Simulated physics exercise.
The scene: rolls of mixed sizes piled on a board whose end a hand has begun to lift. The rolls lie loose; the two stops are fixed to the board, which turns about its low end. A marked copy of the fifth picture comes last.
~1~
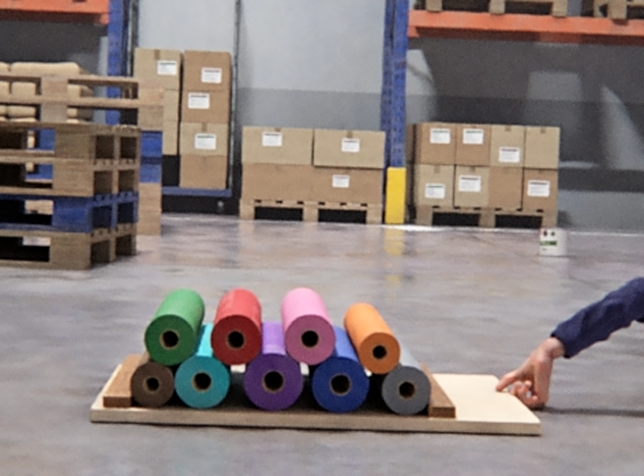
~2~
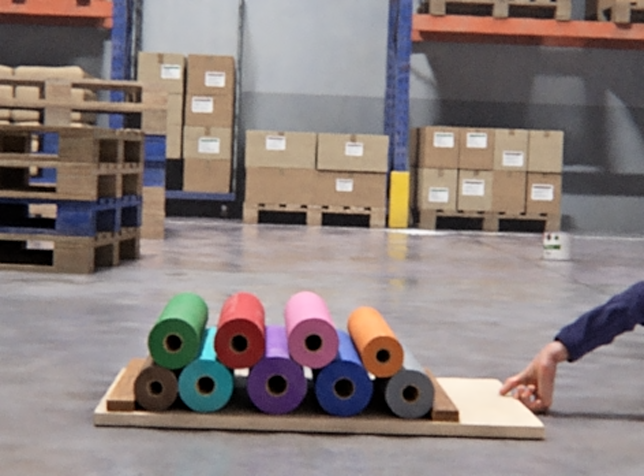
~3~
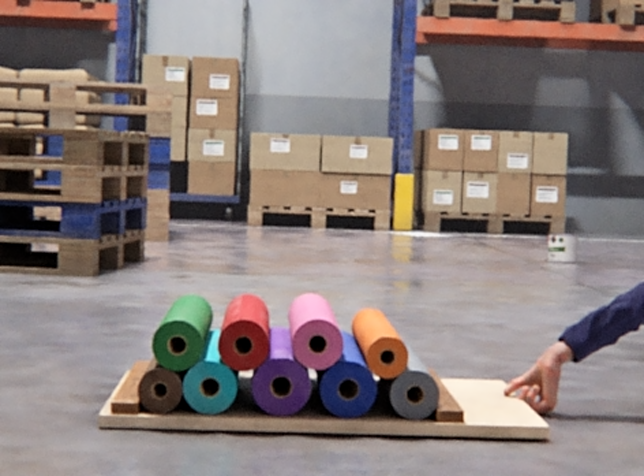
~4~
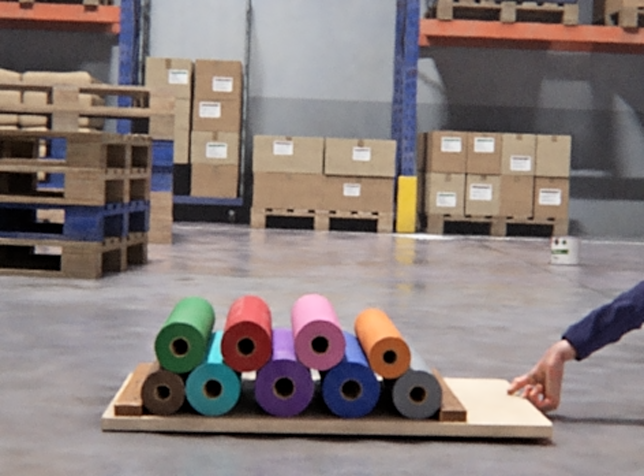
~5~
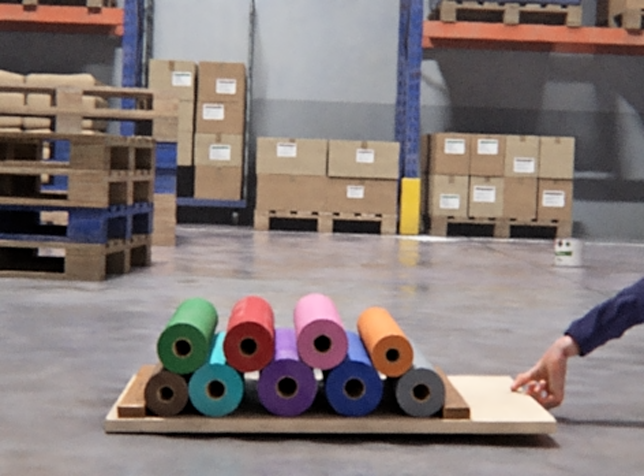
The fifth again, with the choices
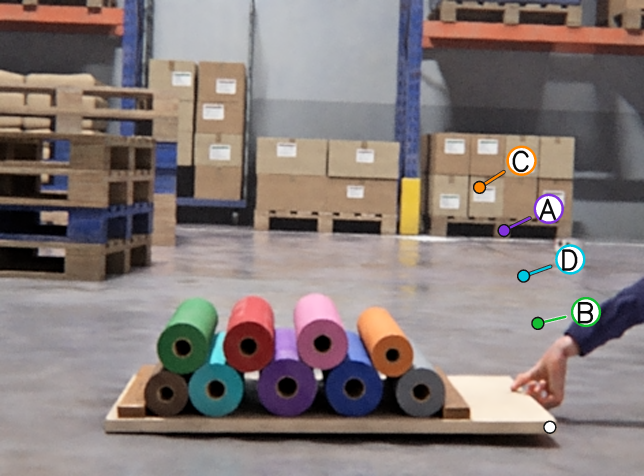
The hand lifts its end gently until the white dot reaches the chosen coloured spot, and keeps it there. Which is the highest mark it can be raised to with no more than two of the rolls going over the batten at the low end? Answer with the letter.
Raise it to A.
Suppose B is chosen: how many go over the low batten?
With B, none.
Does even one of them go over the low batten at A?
Yes.
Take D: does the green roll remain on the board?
No.
On the marked copy, A at (504, 231); B at (538, 323); C at (479, 187); D at (523, 276); the white dot at (550, 427).
Following A. Soon after the start, board at 16°.
Later, board at 28°.
In the end, board at 28°, two over the low batten (green, red).
As for the rest, B none over the low batten; C nine over the low batten; D one over the low batten (green).
